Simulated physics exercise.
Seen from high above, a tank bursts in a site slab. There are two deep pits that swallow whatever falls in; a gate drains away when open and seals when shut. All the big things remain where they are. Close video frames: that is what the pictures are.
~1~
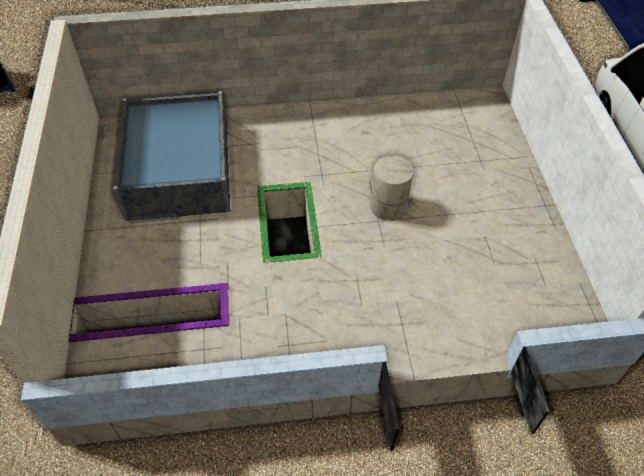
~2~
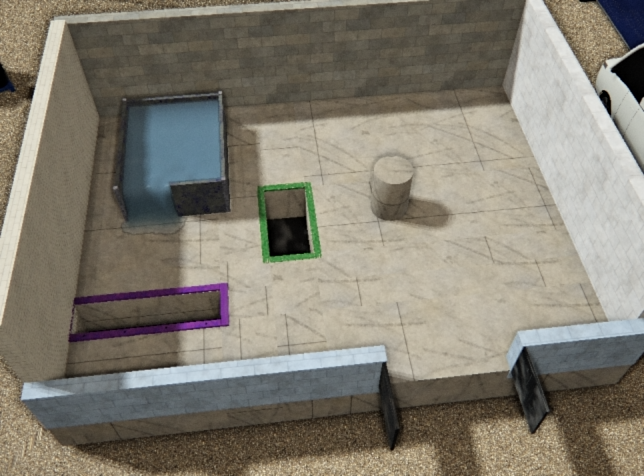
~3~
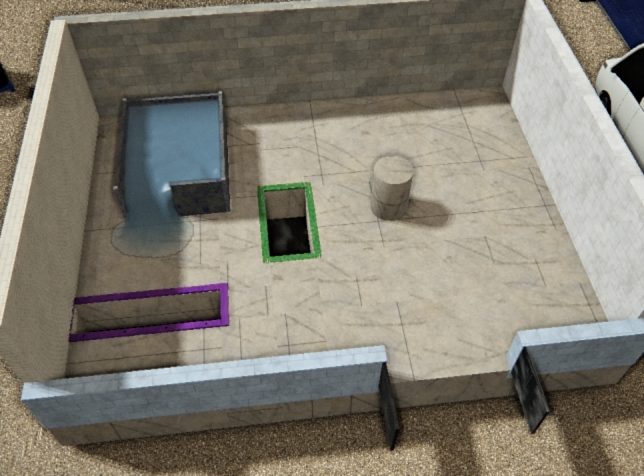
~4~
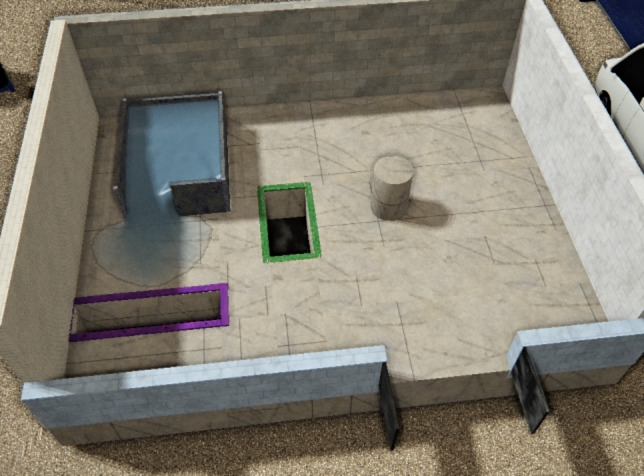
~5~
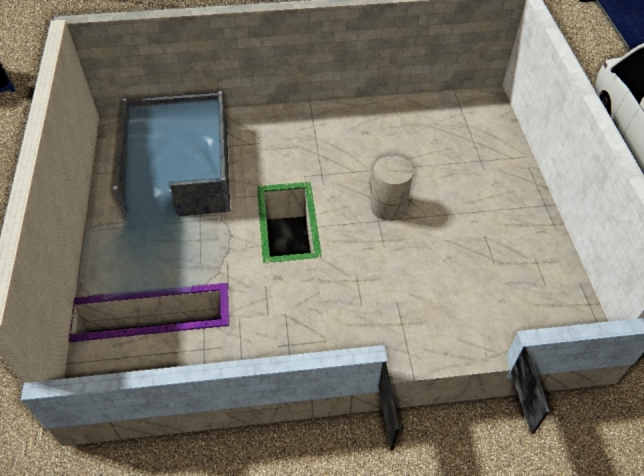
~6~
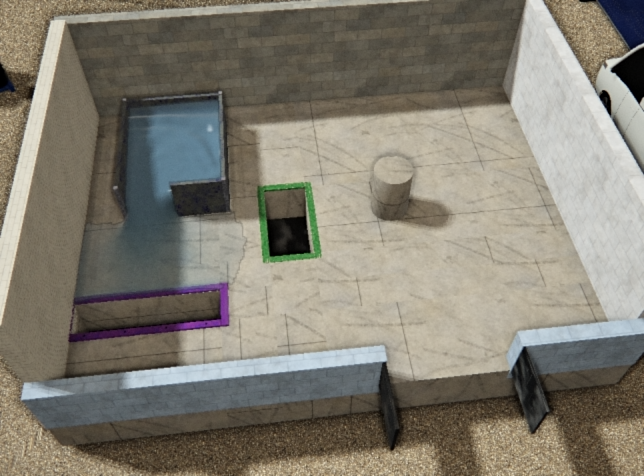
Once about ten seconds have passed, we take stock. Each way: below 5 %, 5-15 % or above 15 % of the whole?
Gate - below 5 %, purple pit - above 15 %, green pit - below 5 %.
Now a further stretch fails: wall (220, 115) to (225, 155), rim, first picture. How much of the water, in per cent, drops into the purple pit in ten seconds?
Purple: About 0 %.
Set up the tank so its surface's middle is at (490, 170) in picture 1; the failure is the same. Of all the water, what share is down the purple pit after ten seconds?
Share in the purple pit - 2 in a hundred.
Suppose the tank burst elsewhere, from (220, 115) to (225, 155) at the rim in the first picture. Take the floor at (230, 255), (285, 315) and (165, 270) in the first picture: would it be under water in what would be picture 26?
Listed in order, they come out without a puddle, without a puddle and without a puddle.
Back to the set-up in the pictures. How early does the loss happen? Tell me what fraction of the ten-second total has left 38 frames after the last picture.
My figure is about 85 in a hundred.
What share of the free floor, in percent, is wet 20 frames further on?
Some 15 in a hundred.
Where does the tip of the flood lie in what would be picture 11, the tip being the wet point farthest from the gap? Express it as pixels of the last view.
I'd say at around (284, 325).
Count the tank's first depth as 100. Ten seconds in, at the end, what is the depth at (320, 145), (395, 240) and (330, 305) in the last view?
Estimated readings in sequence: 0, 0, 2 percent.
A moment on, water covers 10 % of the floor; the gate 0 %, the purple pit 12 %, the green pit 0 %.
Next, water covers 10 % of the floor; the gate 0 %, the purple pit 27 %, the green pit 0 %.
Then, water covers 15 % of the floor; the gate 0 %, the purple pit 42 %, the green pit 0 %.
Later, water covers 15 % of the floor; the gate 0 %, the purple pit 58 %, the green pit 0 %.
In the end, water covers 20 % of the floor; the gate 1 %, the purple pit 67 %, the green pit 1 %.
